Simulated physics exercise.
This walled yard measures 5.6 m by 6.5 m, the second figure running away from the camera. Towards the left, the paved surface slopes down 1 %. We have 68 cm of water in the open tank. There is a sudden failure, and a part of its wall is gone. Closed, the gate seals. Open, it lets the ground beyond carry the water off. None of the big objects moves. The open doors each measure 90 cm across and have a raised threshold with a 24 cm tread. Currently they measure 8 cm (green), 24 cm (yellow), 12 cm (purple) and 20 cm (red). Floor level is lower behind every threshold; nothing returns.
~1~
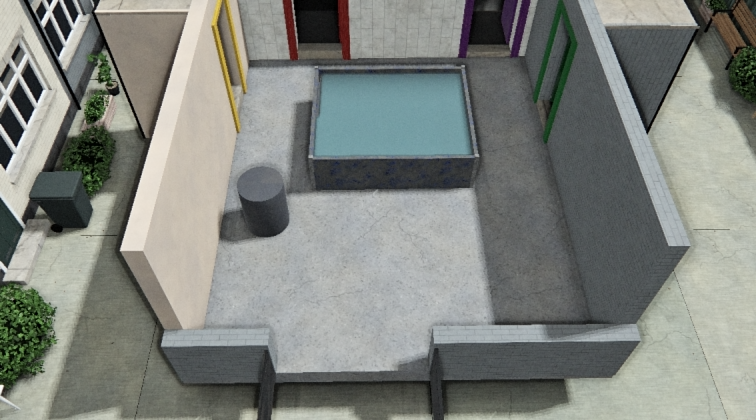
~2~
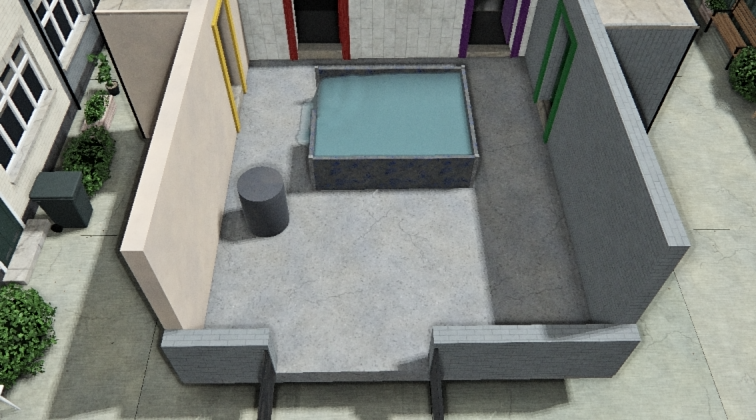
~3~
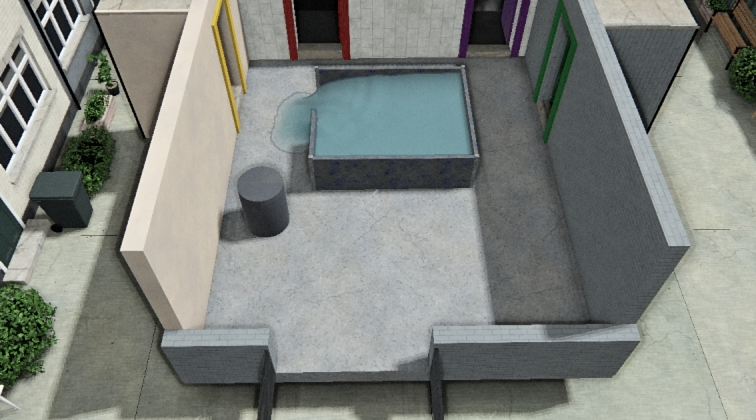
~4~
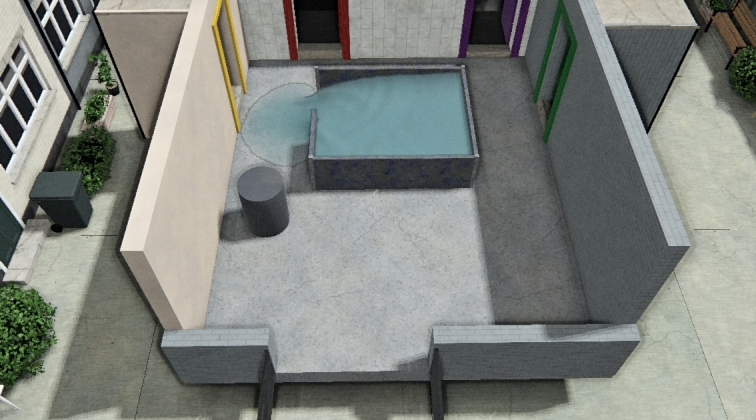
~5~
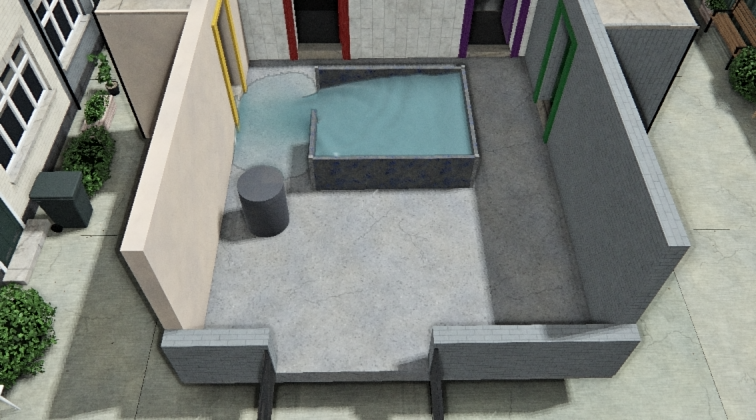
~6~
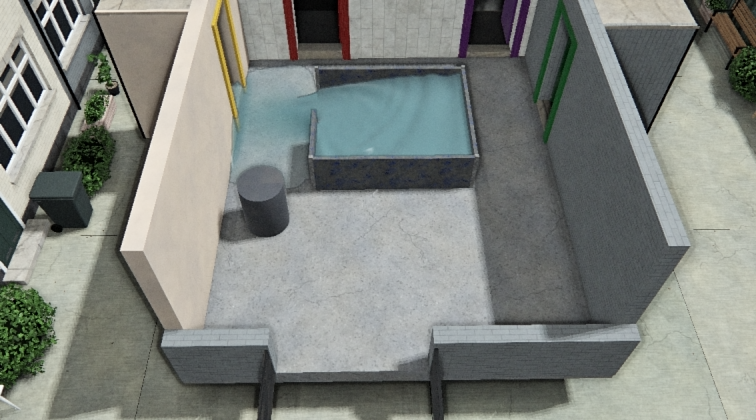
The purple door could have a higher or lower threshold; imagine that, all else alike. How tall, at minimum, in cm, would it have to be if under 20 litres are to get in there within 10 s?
It would need to be about 14 cm tall.
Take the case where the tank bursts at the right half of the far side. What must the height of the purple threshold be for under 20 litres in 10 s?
It should stand roughly 33 cm high.
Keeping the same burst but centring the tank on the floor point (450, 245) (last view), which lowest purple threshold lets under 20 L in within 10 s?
Roughly 9.0 cm is needed.
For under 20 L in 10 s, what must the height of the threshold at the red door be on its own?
Red: Roughly 13.5 cm.
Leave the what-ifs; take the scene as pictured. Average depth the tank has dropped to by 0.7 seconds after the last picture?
Near 52 cm, averaged.
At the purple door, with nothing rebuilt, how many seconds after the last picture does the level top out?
4.5 s.
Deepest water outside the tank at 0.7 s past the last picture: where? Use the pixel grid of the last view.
Around pixel (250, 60).
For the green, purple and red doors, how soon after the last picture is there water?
Door green 3.0 s / door purple 2.2 s / door red 0.9 s.
Then, 0.7 s after the last picture water covers 15 % of the floor, deepest (59 cm) near (250, 60); it has not reached the purple door.
Then, 2.3 s after the last picture water covers 45 % of the floor, deepest (42 cm) near (249, 66); 2 cm at the purple door, 0 litres in over its 12 cm threshold.
Then, 9.3 s after the last picture water covers 100 % of the floor, deepest (16 cm) near (241, 115); 10 cm at the purple door, 33 litres in over its 12 cm threshold.
At the purple door as built, the water peaked near 19 cm, 4.5 s after the last picture.
Run again over the same 10 s with other heights there, 33 litres in over 12 cm, 9 litres over 16 cm. The limit of 20 litres is kept from about 14 cm up.
